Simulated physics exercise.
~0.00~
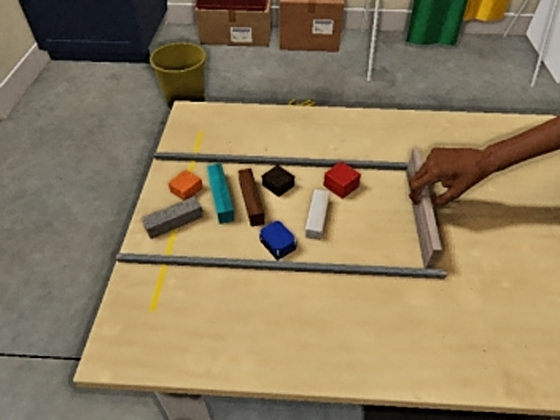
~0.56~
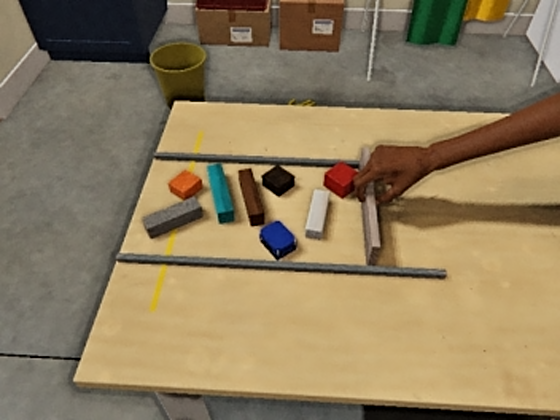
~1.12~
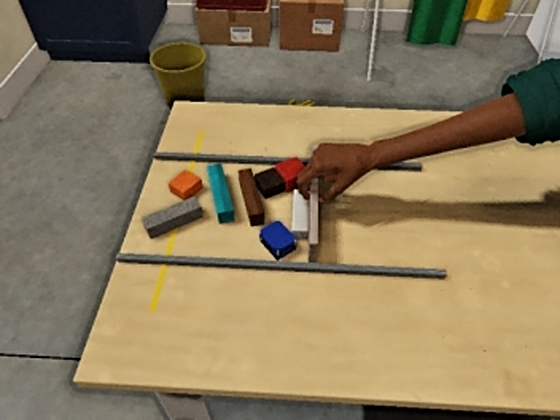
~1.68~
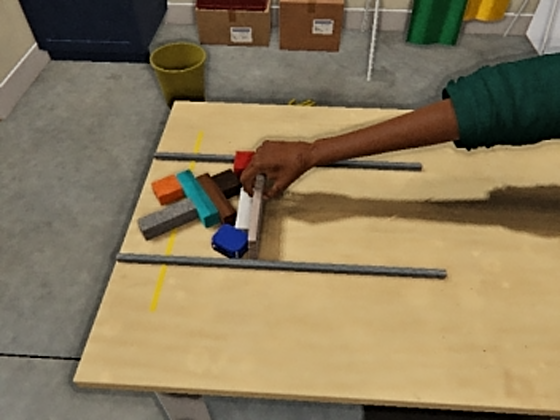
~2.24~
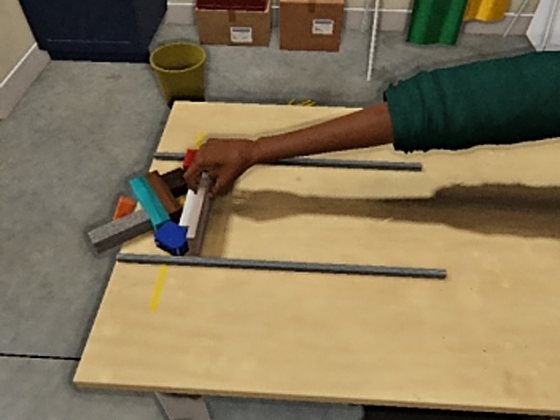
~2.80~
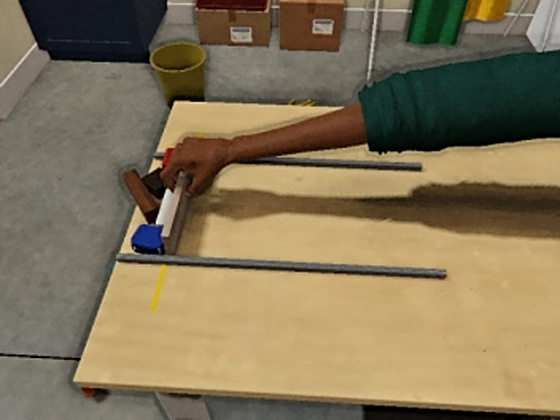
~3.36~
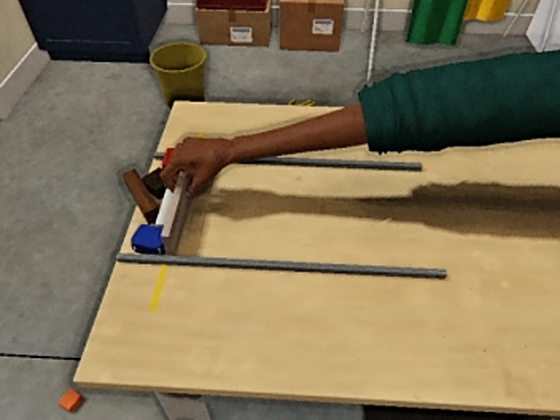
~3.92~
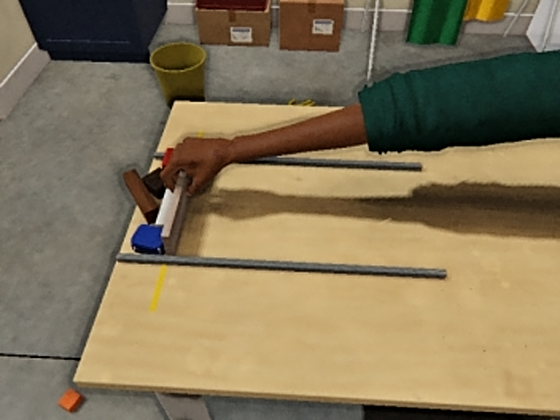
A hand slid a board left across a wooden table between two grey rails, bunching up colourful blocks and sticks. The orange block, turquoise stick and grey bar went over the edge, while the rest stayed by the board as it stopped.
